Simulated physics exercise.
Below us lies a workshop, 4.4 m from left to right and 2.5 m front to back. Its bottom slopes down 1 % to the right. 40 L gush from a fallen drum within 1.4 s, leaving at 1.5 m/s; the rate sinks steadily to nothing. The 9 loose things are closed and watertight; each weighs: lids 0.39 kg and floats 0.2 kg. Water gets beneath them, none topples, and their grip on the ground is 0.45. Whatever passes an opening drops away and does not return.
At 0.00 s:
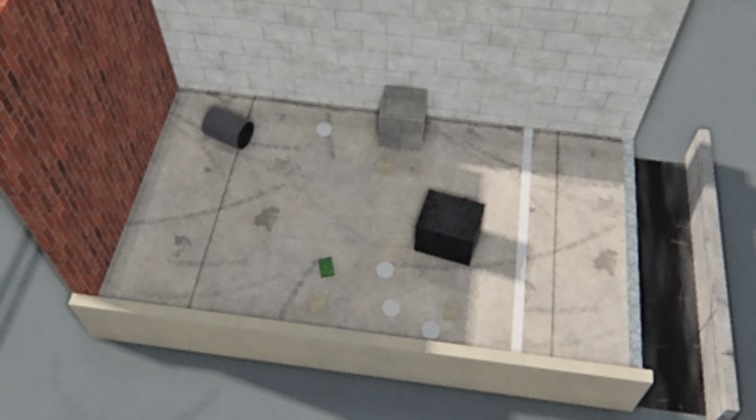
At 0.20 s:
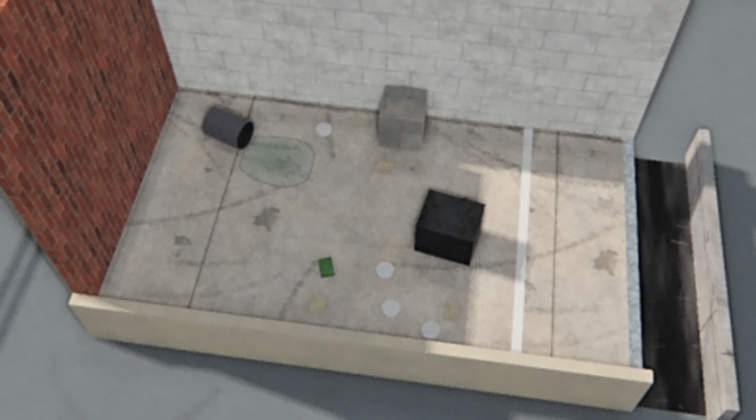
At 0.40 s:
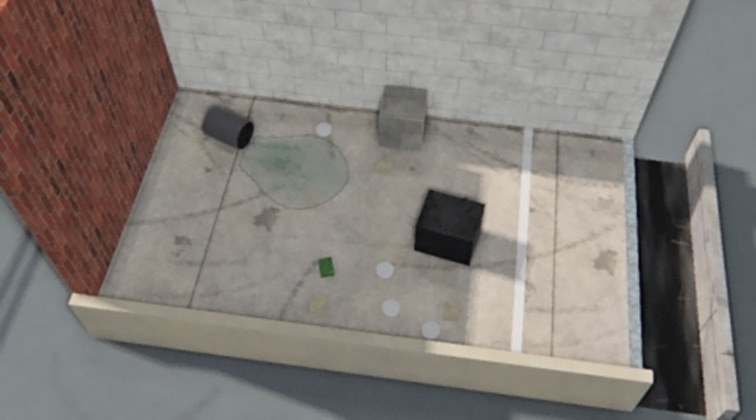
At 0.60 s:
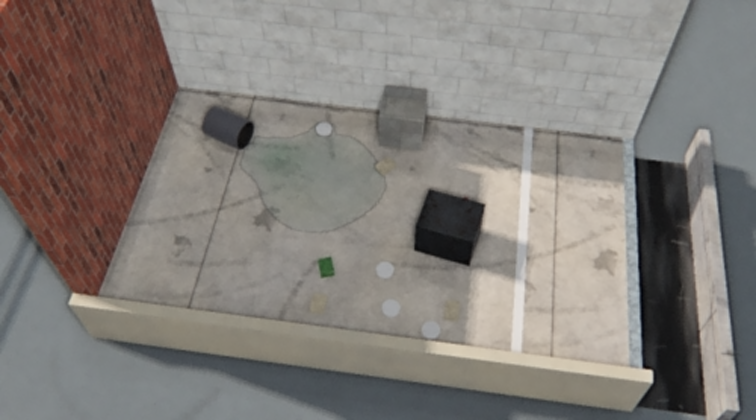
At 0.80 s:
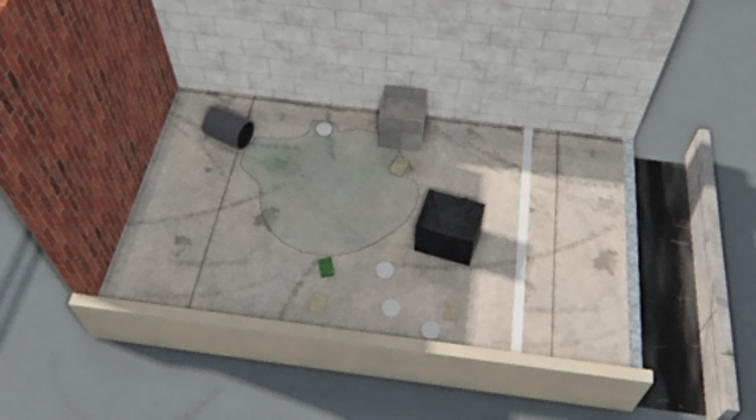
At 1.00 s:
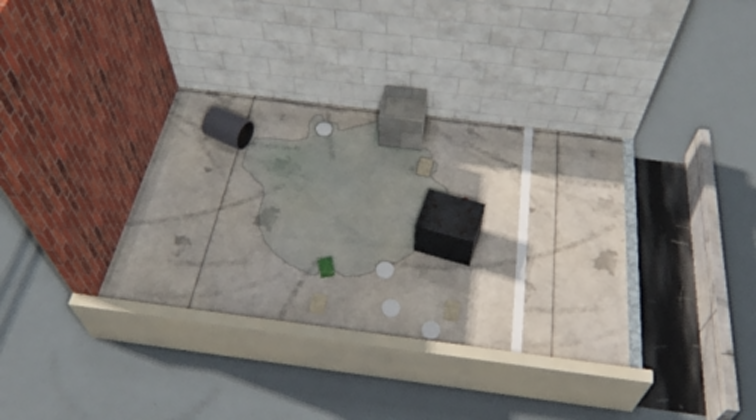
At the start, a dark cylinder lies on the dry floor of a walled workshop, near scattered lids, two boxes and a small green float. A shallow puddle appears by the cylinder's open end and spreads right and toward the front, reaching the black box and green float, while one tan lid drifts slightly right.
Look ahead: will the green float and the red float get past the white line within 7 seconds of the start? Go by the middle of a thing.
Green float falls short; red float gets past.
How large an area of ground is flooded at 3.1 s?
About 3.0 m2.
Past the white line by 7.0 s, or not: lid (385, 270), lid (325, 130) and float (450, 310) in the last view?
In that order: Short, not past, past.
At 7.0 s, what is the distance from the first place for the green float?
About 60 cm.
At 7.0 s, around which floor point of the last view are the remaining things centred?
Around (476, 273).
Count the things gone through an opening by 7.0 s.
0 of them.
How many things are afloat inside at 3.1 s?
I count 3.
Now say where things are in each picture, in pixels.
In the first frame, the green float at (326, 266) rests on the ground; the red float is out of sight; 0.0 m2 under water; 0 of 9 have shifted.
In the second frame, the green float at (326, 266) rests on the ground; the red float is out of sight; water covers 0.3 m2; 0 of 9 have shifted.
In the third frame, the green float at (326, 266) rests on the ground; the red float is out of sight; 0.6 m2 under water; 0 of 9 have shifted.
In the fourth frame, the green float at (326, 266) rests on the ground; the red float is out of sight; 1.1 m2 under water; 0 of 9 have shifted.
In the fifth frame, the green float at (326, 266) rests on the ground; the red float is out of sight; 1.6 m2 under water; 1 of 9 have shifted.
In the sixth frame, the green float at (326, 266) rests on the ground; the red float is out of sight; 2.1 m2 under water; 1 of 9 have shifted.
After 1.4 s the green float is near (333, 286), 0.2 m from its start, aground; the red float is near (486, 208), 0.2 m from its start, aground; 0 of 9 are over the mark; 0 afloat.
After 3.1 s the green float is near (371, 328), 0.7 m from its start, afloat; the red float is near (616, 227), 1.4 m from its start, aground; 3 of 9 are over the mark; 3 afloat.
After 4.9 s the green float is near (371, 318), 0.6 m from its start, aground; the red float is near (634, 230), 1.5 m from its start, aground; 3 of 9 are over the mark; 0 afloat.
After 7.0 s the green float is near (371, 318), 0.6 m from its start, aground; the red float is near (634, 230), 1.5 m from its start, aground; 3 of 9 are over the mark; 0 afloat.
